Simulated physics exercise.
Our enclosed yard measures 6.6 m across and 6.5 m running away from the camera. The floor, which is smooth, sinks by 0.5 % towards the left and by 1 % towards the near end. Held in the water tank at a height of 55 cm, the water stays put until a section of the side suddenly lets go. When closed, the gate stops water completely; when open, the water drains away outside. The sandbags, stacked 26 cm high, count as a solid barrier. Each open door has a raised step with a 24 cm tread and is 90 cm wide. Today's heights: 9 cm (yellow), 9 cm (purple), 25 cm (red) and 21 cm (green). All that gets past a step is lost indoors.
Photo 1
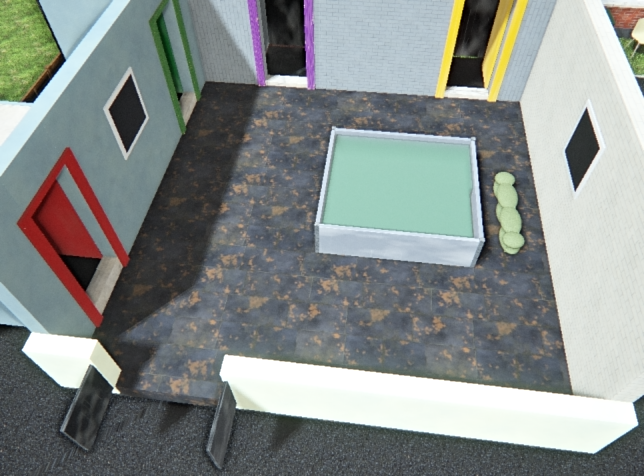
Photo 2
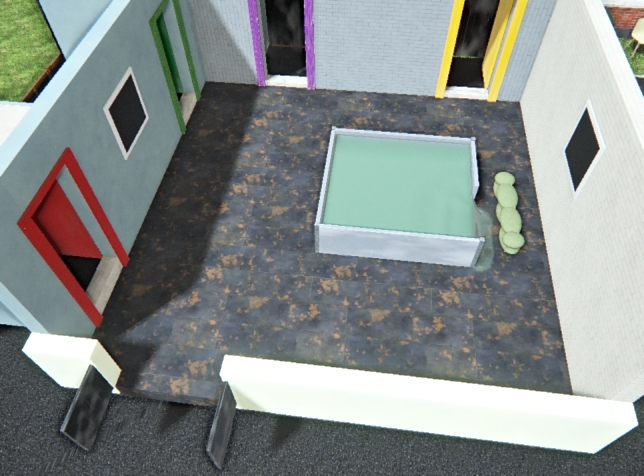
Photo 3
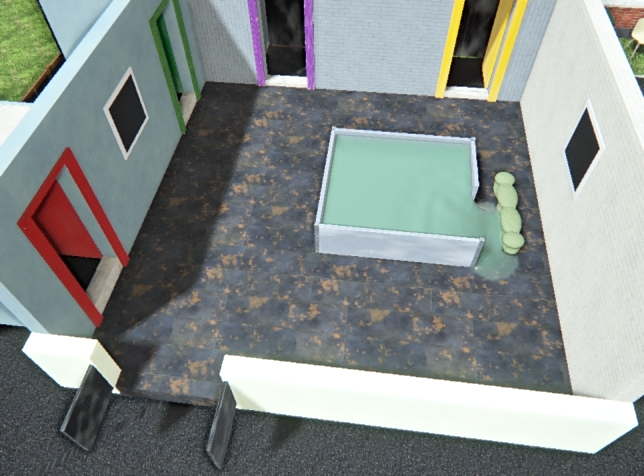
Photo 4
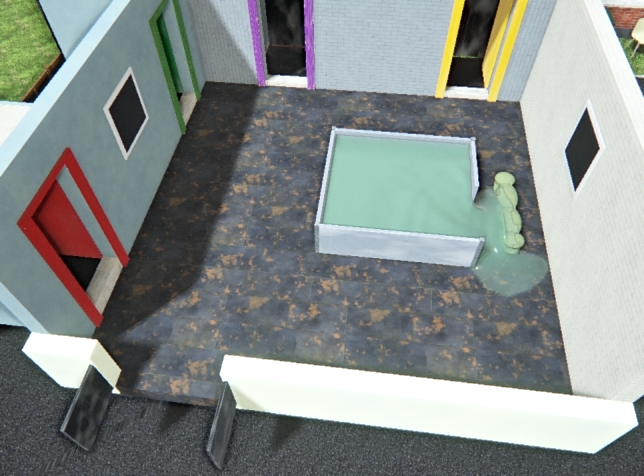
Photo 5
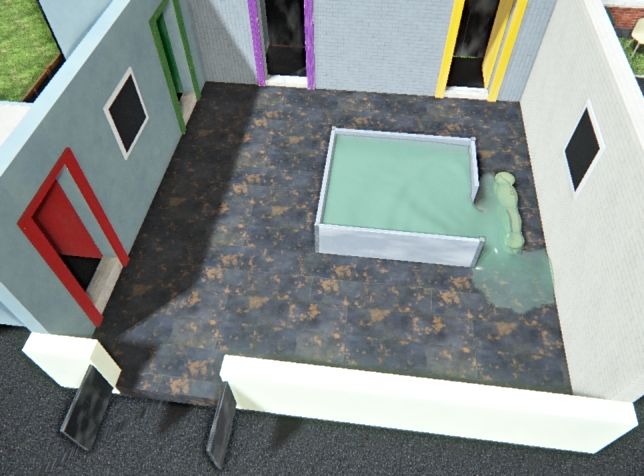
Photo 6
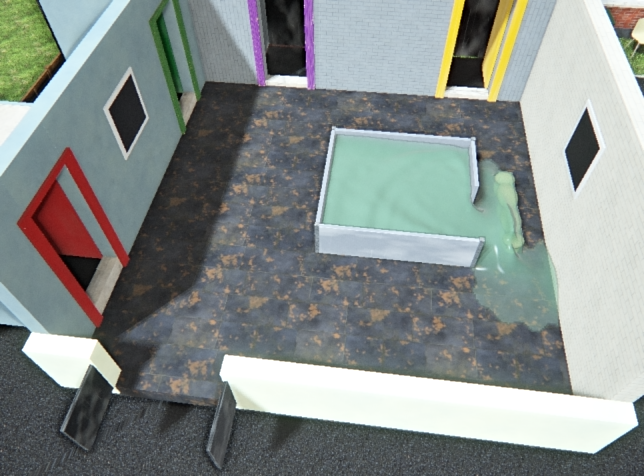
Green water pours from the right side of a tank and spreads around the sandbags.
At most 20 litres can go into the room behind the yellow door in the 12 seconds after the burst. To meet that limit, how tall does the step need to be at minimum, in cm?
At least 14 cm or so.
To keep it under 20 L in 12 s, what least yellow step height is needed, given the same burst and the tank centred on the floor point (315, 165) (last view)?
In this case, 11.0 cm or so.
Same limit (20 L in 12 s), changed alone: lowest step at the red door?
The red door needs around 8.5 cm.
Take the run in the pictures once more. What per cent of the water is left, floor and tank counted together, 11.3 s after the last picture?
Around 92 percent is still there.
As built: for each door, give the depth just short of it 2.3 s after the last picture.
At the yellow door the depth is 16 cm, at purple 0 cm, at red 0 cm and at green 0 cm.
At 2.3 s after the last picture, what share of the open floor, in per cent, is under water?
Roughly 30 percent of the floor.
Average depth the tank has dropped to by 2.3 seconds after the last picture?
Roughly 32 cm on average.
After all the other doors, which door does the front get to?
Answer: Green.
Then, 0.7 s after the last picture water covers 15 % of the floor, deepest (45 cm) near (494, 246); it has not reached the yellow door.
Then, 2.3 s after the last picture water covers 30 % of the floor, deepest (32 cm) near (555, 421); 16 cm at the yellow door, 6 litres in over its 9 cm step.
Then, 11.3 s after the last picture water covers 95 % of the floor, deepest (12 cm) near (526, 417); 5 cm at the yellow door, 87 litres in over its 9 cm step.
At the yellow door as built, the water peaked near 17 cm, 2.7 s after the last picture.
With a step of 12 cm, 37 litres would have come in within the 12 s; with 16 cm, 11 litres. So under 20 litres takes about 14 cm.
